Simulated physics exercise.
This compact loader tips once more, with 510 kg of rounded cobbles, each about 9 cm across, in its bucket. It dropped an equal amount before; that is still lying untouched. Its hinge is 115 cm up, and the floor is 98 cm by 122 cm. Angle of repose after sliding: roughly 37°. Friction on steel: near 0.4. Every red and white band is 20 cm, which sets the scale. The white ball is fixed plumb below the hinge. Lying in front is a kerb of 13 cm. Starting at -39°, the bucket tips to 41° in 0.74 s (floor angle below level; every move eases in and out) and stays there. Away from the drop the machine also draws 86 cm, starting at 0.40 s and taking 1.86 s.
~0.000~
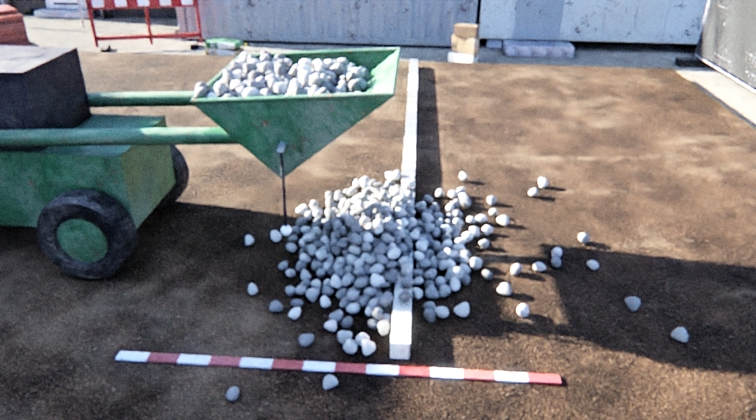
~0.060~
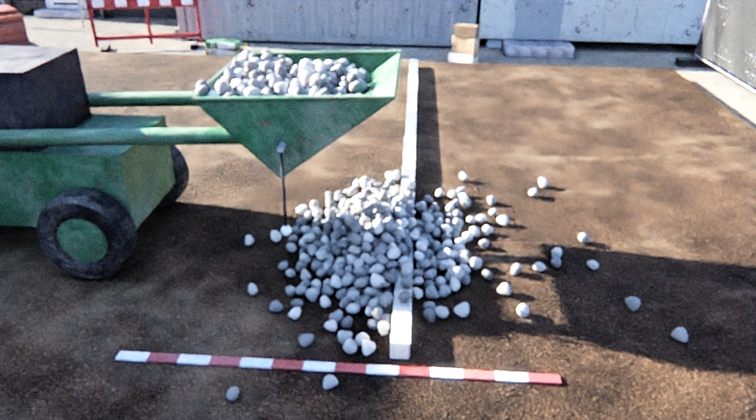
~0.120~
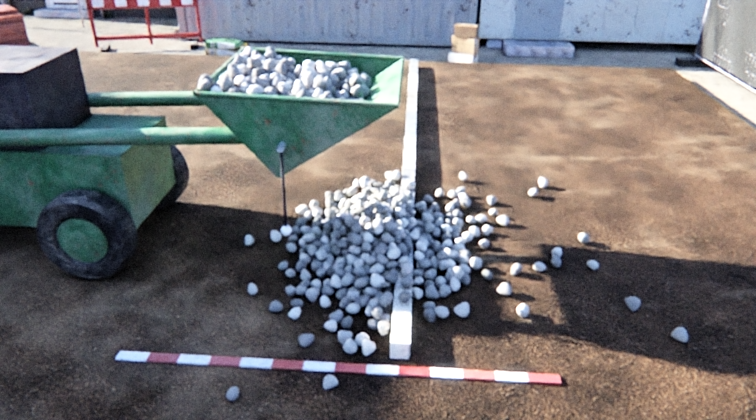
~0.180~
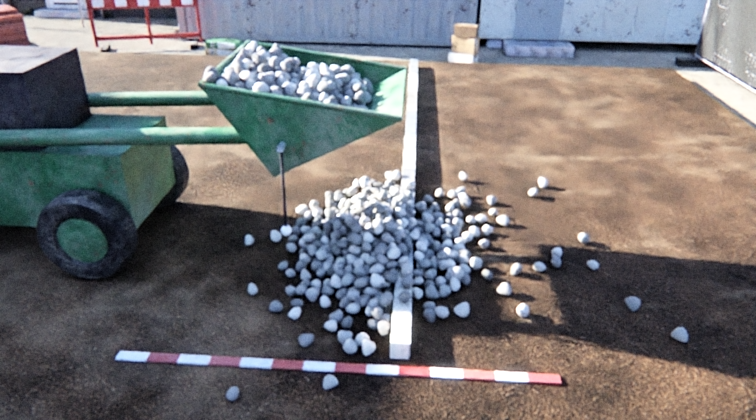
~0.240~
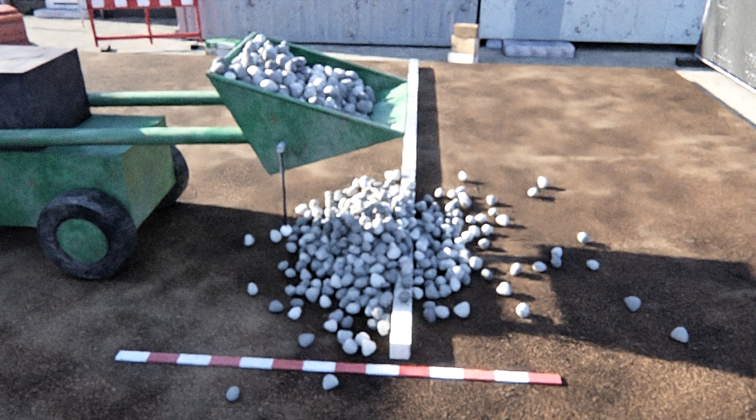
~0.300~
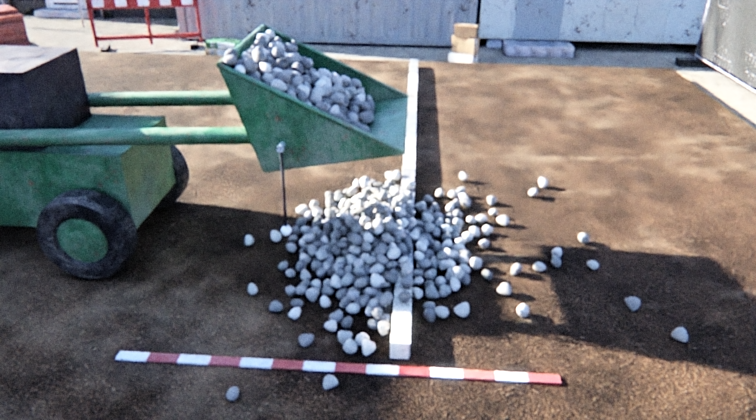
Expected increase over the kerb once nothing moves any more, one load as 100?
About 36 in every hundred.
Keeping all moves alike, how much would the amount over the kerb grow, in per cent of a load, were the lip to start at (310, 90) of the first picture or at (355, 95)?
Roughly 0 and 15 per cent, in that order.
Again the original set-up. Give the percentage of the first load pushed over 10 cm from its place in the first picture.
I'd put it at about 20 per cent.
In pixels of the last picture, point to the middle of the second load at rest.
I'd put their centre close to (379, 234).
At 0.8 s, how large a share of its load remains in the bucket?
Held: Around 65 % of the load.
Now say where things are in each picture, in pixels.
In the first picture, the bucket is at -39°, its lip at (393, 94); the top of the load is at (294, 66). The earlier load is highest near (385, 212), 30 cm above ground level, 79 % on this side of the kerb, 21 % over the kerb.
The second picture shows lip at (395, 98), floor tilted -37°, highest stones at (288, 64); the stones move at 0.2 m/s on average.
The third picture shows lip at (398, 106), floor tilted -33°, highest stones at (257, 60); the stones move at 0.4 m/s on average.
In the fourth picture, the bucket is at -27°, its lip at (402, 119); the top of the load is at (254, 57); the stones move at 0.5 m/s on average.
The fifth picture shows lip at (405, 135), floor tilted -19°, highest stones at (258, 50); the stones move at 0.6 m/s on average.
In the sixth picture, the bucket is at -10°, its lip at (405, 153); the top of the load is at (267, 44); the stones move at 0.7 m/s on average.
After 0.6 s the floor is at 28°; in per cent of one load, 100 in the bucket, 79 on this side of the kerb, 21 over the kerb; the foremost stones are at (580, 248).
After 0.8 s the floor is at 41°; in per cent of one load, 65 in the bucket, 114 on this side of the kerb, 21 over the kerb; the foremost stones are at (580, 248).
After 2.7 s the floor is at 41°; in per cent of one load, 0 in the bucket, 143 on this side of the kerb, 58 over the kerb; the foremost stones are at (641, 282).
After 5.4 s the floor is at 41°; in per cent of one load, 0 in the bucket, 143 on this side of the kerb, 58 over the kerb; the foremost stones are at (641, 282). Net gain over the kerb, 36.
